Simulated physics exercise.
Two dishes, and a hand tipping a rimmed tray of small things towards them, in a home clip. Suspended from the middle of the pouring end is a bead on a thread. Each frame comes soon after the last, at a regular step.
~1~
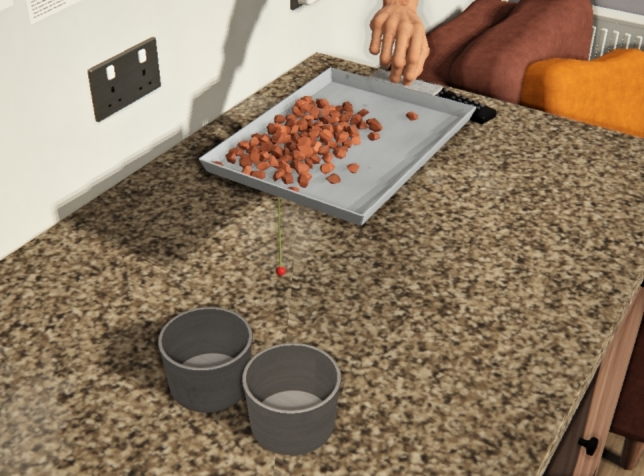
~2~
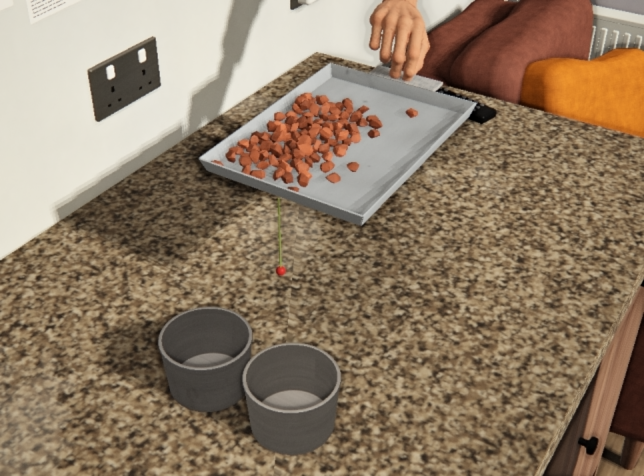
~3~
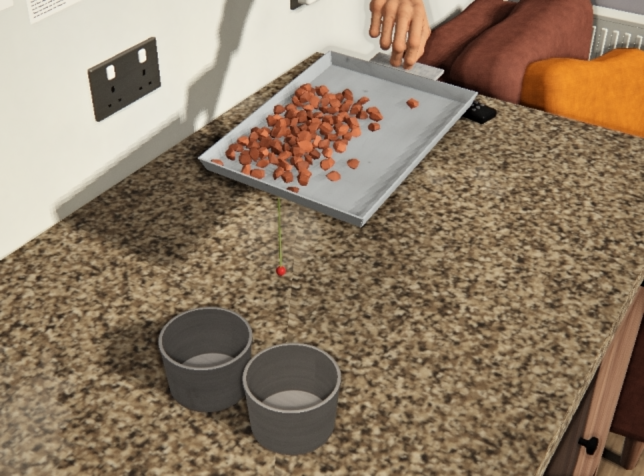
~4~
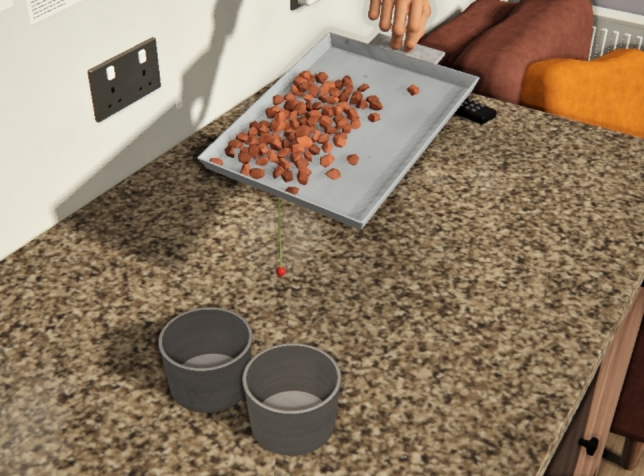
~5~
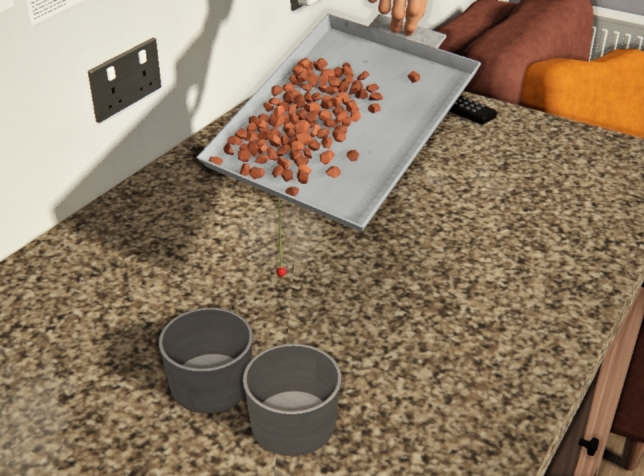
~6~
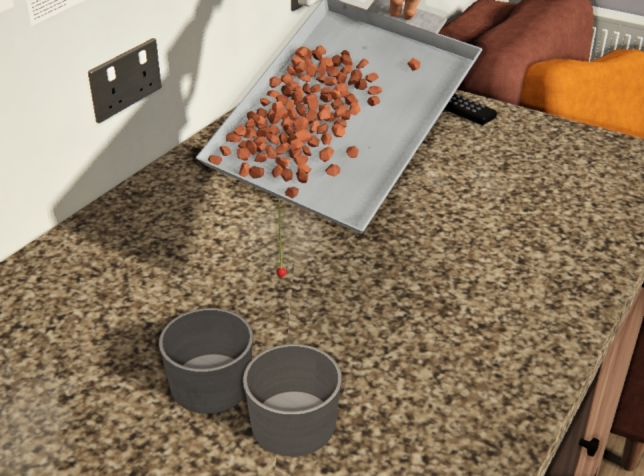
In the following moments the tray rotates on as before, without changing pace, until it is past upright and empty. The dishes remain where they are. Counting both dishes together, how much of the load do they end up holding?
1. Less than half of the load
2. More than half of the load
Option 1: Less than half of the load.
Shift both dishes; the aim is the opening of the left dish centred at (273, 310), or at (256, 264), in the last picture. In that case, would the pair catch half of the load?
At place one the bulk; at place two the minor share.
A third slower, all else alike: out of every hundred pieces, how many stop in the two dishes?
Roughly 0%.
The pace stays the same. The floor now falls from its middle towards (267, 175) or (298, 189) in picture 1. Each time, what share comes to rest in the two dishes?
Well, 0 percent for one and then 20 percent for the other.
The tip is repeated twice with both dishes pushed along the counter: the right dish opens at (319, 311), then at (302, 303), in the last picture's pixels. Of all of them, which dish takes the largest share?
The right of the pair the first time, the right of the pair the second.
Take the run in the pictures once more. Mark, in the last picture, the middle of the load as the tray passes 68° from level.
The load's middle is around (297, 186).
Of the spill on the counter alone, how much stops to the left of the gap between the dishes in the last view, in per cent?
That's roughly 10 per cent of the pieces.
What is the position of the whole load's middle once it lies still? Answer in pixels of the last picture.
Resting centre, last picture - approx. (305, 368).
Soon after the last picture, tray tipped steeply; nearly all on the tray; a small part in the air.
A little later, tray tipped past a quarter turn; a stray few on the tray; a small part in the right dish; a small part in the left dish; about two thirds outside both; about a quarter in the air.
Later still, tray tipped past a quarter turn; a small part in the right dish; a small part in the left dish; most outside both.
At rest, tray tipped past a quarter turn; a small part in the right dish; a small part in the left dish; most outside both.
